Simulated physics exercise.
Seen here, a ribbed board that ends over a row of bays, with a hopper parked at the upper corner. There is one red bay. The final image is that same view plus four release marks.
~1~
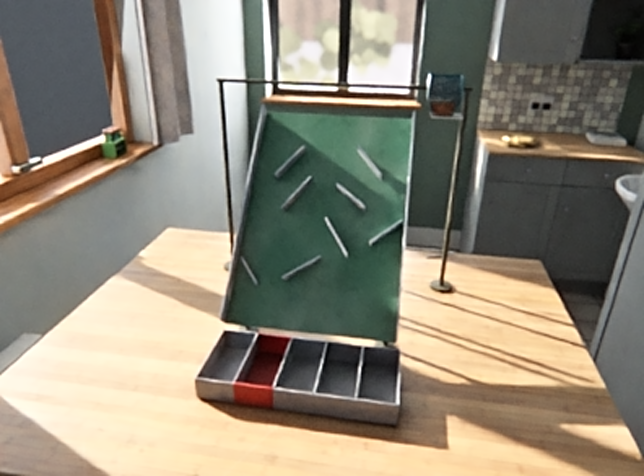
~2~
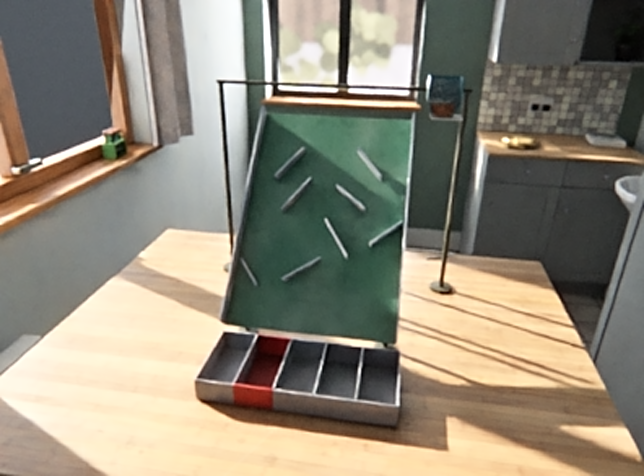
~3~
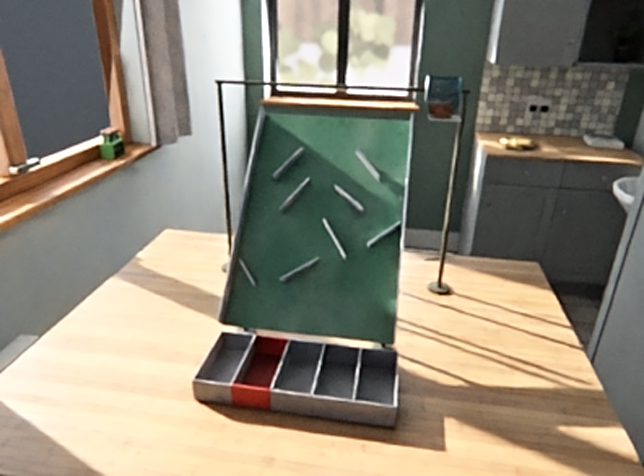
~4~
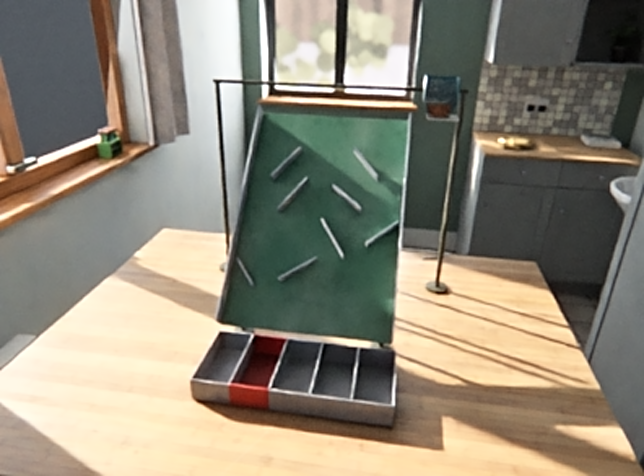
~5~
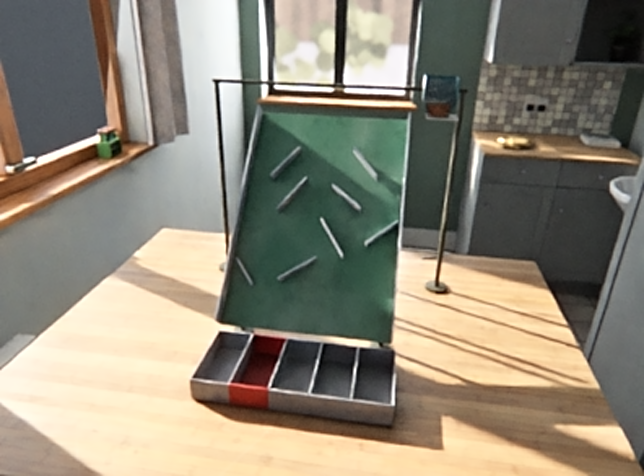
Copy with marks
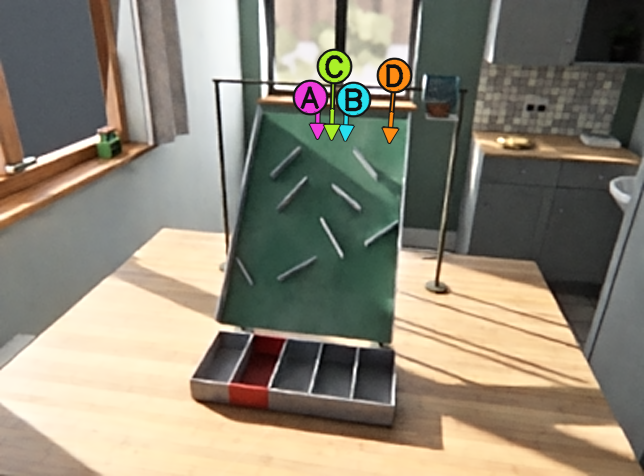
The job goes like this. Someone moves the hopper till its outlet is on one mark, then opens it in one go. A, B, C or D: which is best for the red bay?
A works best here.
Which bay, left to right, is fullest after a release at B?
The fourth from the left.
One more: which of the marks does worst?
That is mark D.
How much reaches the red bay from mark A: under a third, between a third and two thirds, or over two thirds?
Mark A gives between a third and two thirds.
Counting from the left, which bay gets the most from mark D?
The fourth.
On the marked copy, mark A meets the board at (317, 133); mark B meets the board at (345, 134); mark C meets the board at (331, 134); mark D meets the board at (389, 137).
Choosing A, roughly half in the red bay, roughly half in other bays.
Choosing B, about a tenth in the red bay, the larger part in other bays, about a tenth held on the board.
Choosing C, roughly a quarter in the red bay, the larger part in other bays.
Choosing D, not one piece in the red bay, almost all in other bays, about a tenth held on the board, just a few outside the box.
